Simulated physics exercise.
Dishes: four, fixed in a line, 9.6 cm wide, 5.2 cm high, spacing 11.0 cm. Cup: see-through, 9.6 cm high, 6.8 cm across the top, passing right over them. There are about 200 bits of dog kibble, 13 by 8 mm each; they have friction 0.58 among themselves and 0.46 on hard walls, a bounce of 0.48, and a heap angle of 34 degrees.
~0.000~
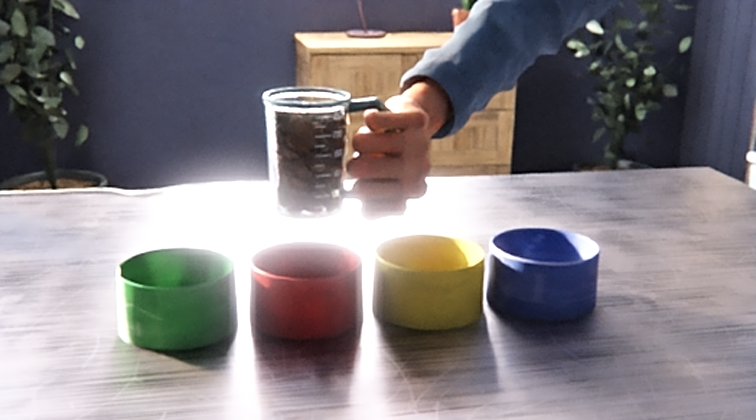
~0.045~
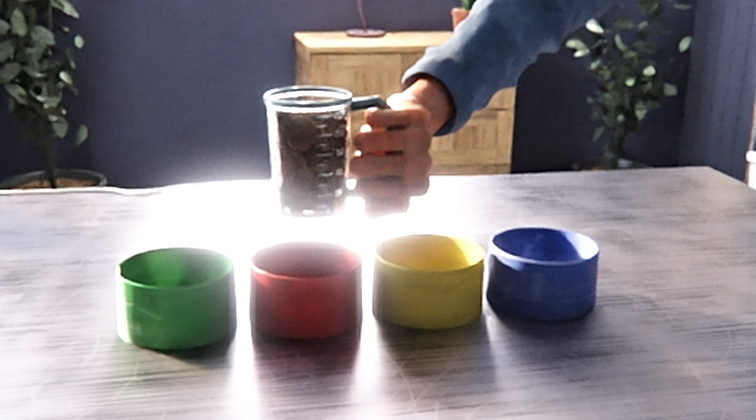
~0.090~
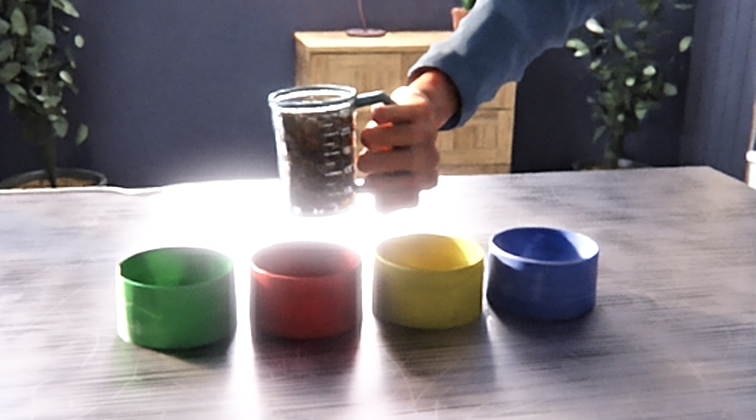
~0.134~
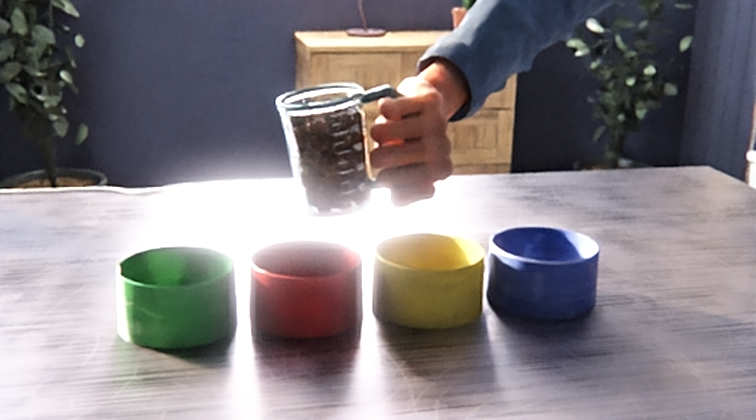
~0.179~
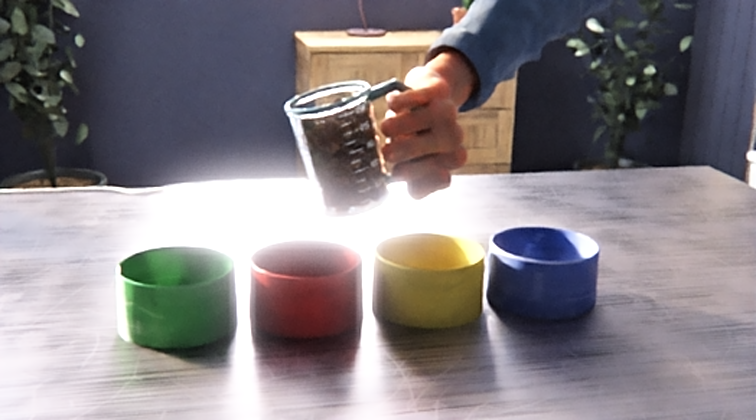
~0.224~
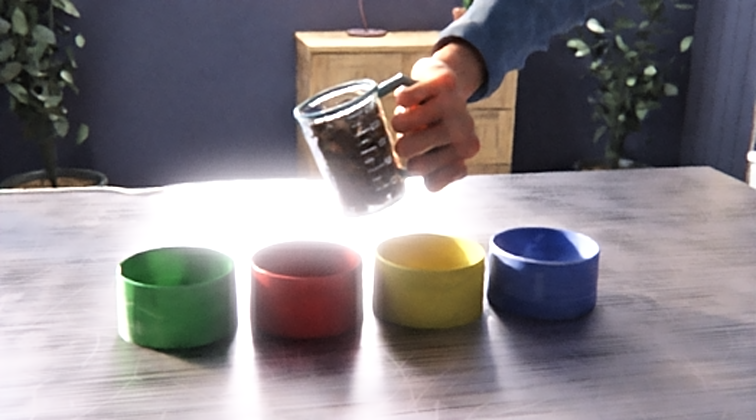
A hand held a clear measuring cup of dark kibble above a row of green, red, yellow and blue dishes, then moved it slightly right while tilting it gradually toward the left.
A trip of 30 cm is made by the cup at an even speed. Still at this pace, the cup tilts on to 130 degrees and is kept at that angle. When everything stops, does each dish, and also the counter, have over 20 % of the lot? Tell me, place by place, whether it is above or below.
Red dish: Below the mark; blue dish: Above the mark; green dish: Below the mark; yellow dish: Below the mark; counter: Below the mark.
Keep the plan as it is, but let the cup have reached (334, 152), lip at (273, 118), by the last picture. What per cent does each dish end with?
The red dish keeps 10, the blue dish 0, the green dish 0 and the yellow dish 80.
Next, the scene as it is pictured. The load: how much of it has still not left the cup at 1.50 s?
Close to 0 per cent of the load, I'd guess.
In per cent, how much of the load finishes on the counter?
Estimate: Close to 5 %.
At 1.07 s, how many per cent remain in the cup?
My estimate is about 55 per cent.
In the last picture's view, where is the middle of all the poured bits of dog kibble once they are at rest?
After settling, the middle sits near (538, 277).
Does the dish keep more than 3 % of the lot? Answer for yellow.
As for yellow: That's right.
Then, at 0.73 s, tilt 87 degrees; cup holds 95 %.
After 1.07 s, tilt 129 degrees; cup holds 55 %, blue 25 %, yellow 15 %.
Then, at 1.50 s, tilt 130 degrees; cup holds 0 %, blue 80 %, yellow 15 %.
In the end, at 1.8 s, red 0 %, blue 80 %, green 0 %, yellow 15 %, counter 5 %.
